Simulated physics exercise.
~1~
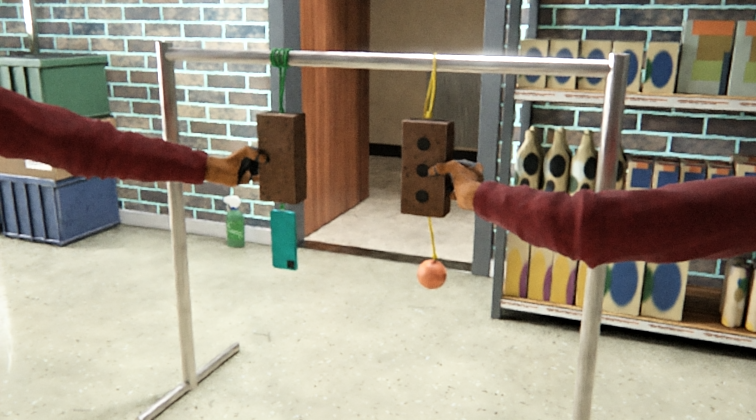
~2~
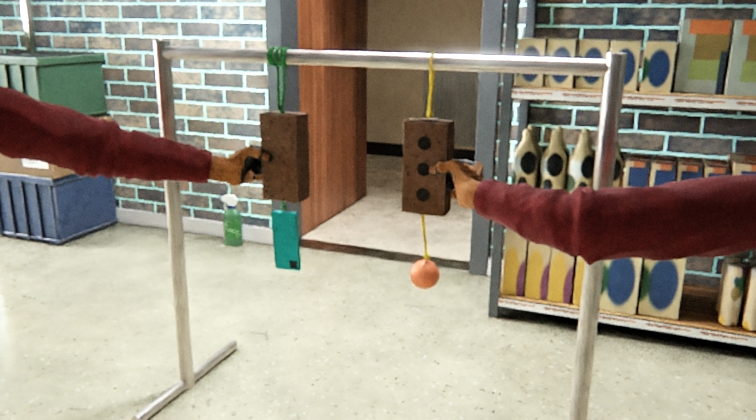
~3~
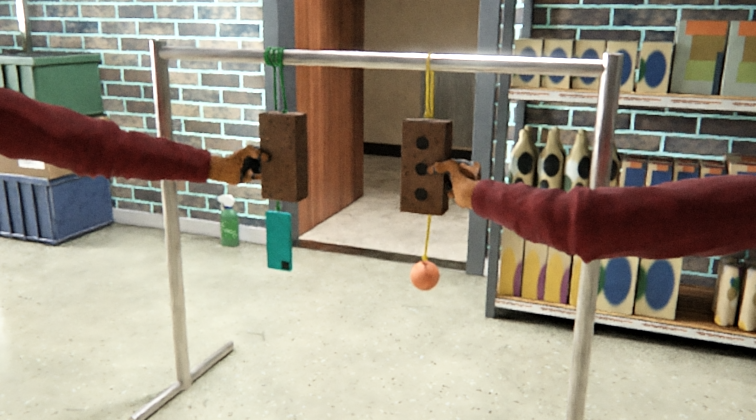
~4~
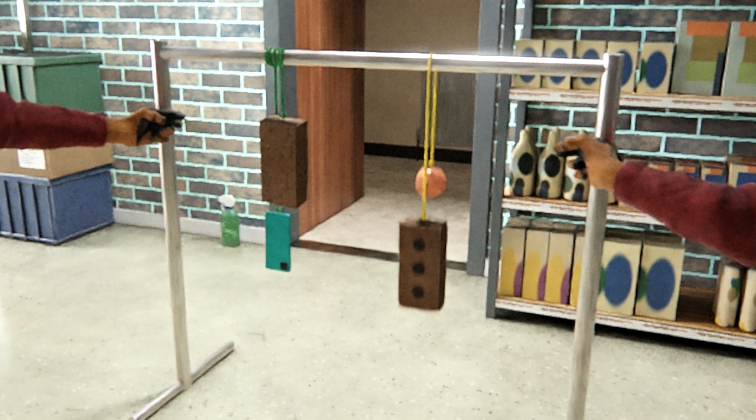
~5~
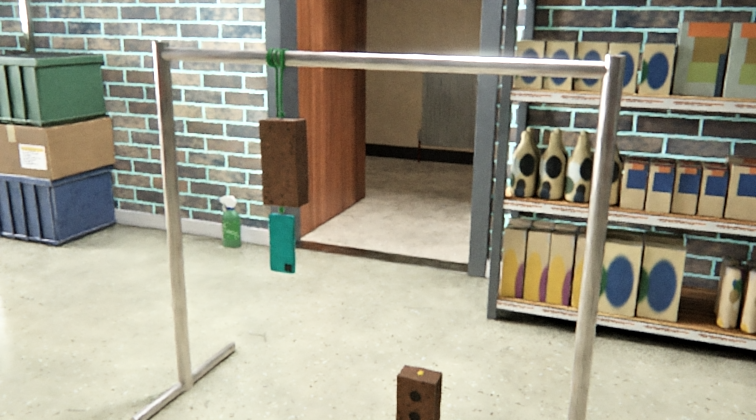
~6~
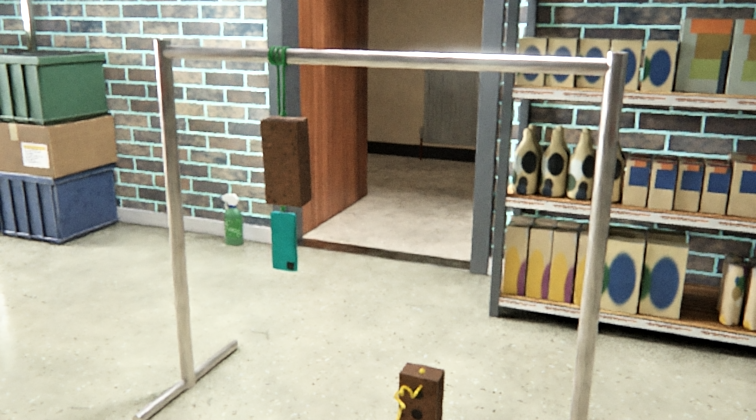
Right brick dropping to the floor as two hands let go, its orange rising, while the left brick stays hanging from the rail.
